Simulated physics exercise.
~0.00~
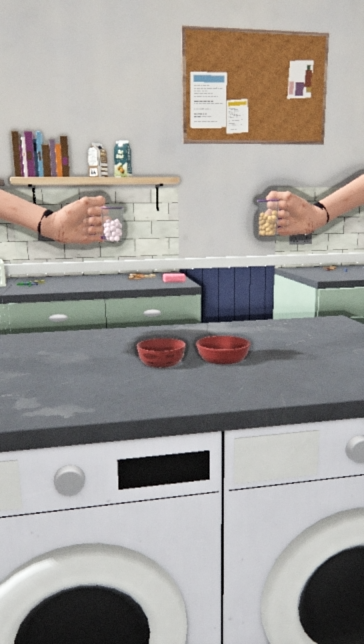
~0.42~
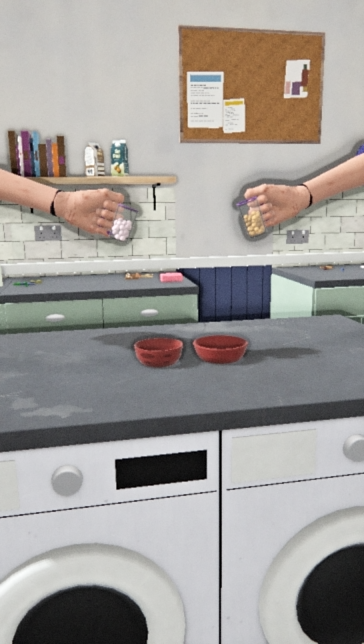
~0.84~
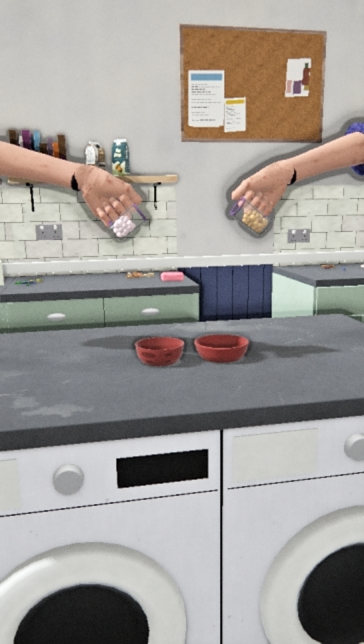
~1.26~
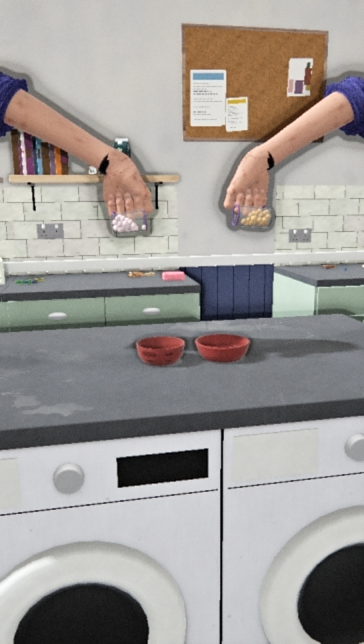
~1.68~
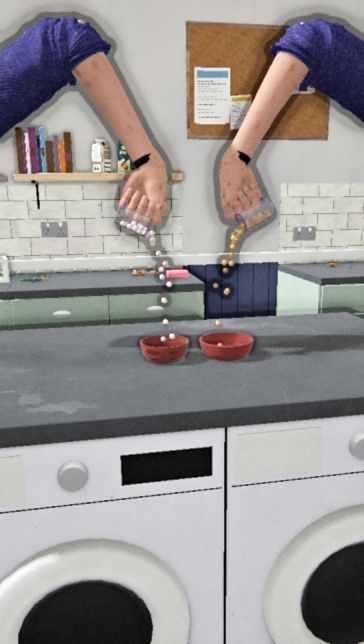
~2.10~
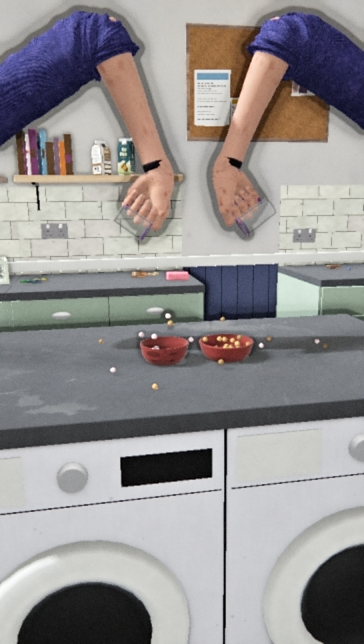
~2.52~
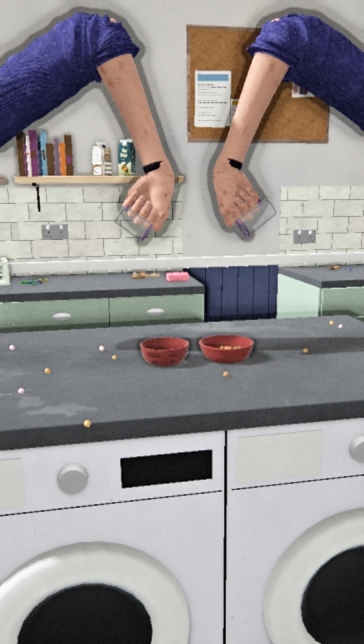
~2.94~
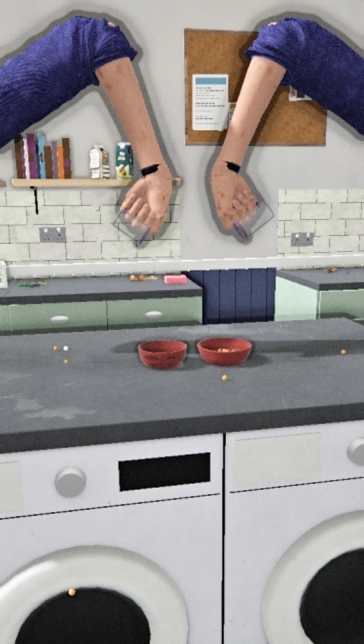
In a kitchen seen from the front across a dark grey counter, two red dishes sit side by side above white front-loading machines, with a shelf and corkboard behind. Two blue-sleeved arms reach in from either side, each hand holding a clear cup, the left with pale pink and white pieces, the right with yellowish ones. The hands move inward and tilt the cups until the pieces pour down in streams. Many land in the dishes, but several bounce out and scatter across the counter. Finally the upturned cups hang empty, with most pieces in the dishes and several lost from each.
